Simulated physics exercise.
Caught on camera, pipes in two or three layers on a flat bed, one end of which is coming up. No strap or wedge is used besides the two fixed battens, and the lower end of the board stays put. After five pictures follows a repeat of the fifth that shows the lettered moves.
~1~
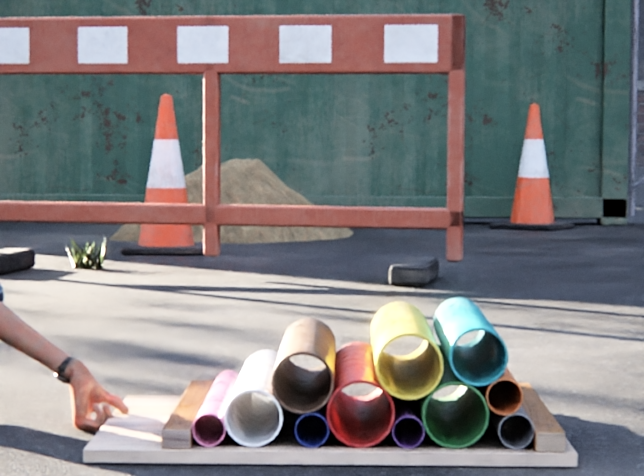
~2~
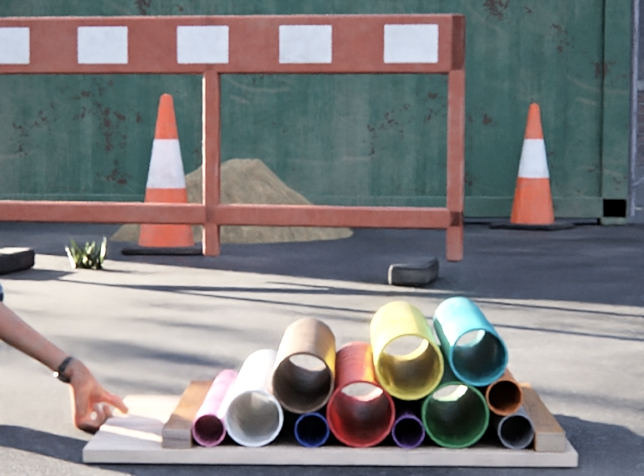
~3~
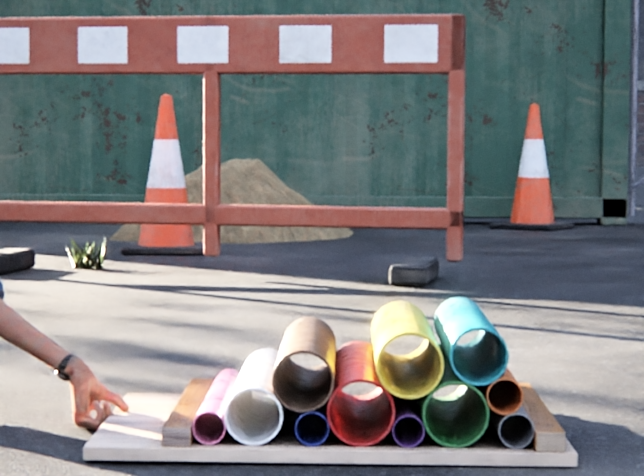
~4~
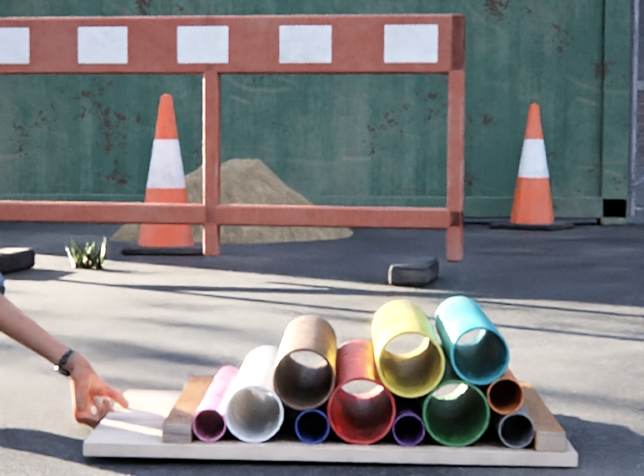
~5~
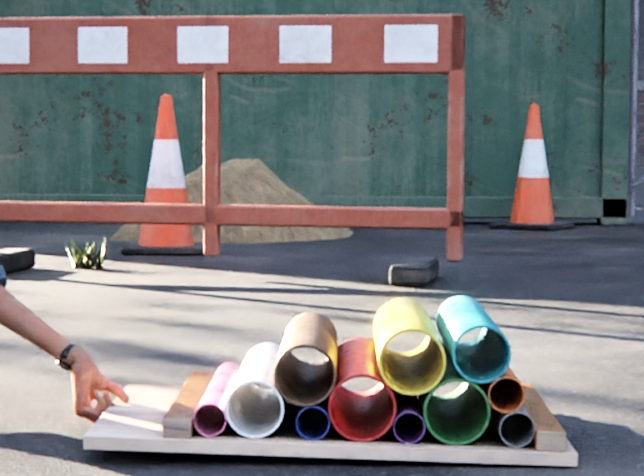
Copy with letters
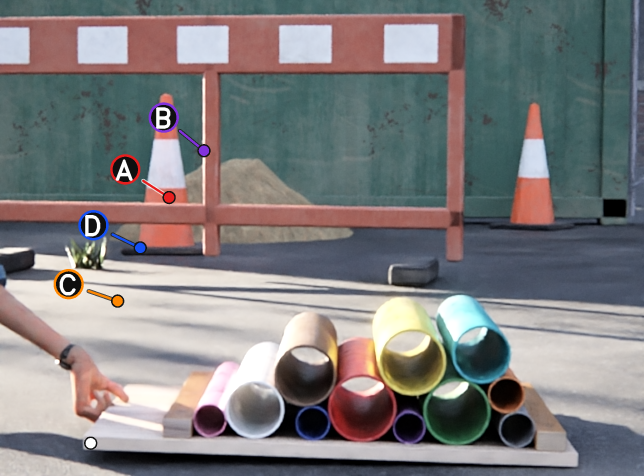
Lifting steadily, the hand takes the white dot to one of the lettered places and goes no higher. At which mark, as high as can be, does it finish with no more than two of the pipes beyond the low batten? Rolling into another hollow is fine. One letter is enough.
At most to B.
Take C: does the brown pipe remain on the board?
The brown pipe: Yes.
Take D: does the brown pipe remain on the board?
Yes, with D.
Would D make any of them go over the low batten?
Yes, at D.
On the marked copy, A at (169, 198); B at (204, 151); C at (118, 301); D at (140, 248); the white dot at (91, 443).
Following B. Soon after the start, board at 21°.
Later, board at 39°.
In the end, board at 39°, two over the low batten (orange, turquoise).
As for the rest, A two over the low batten (orange, turquoise); C two over the low batten (orange, turquoise); D two over the low batten (orange, turquoise).
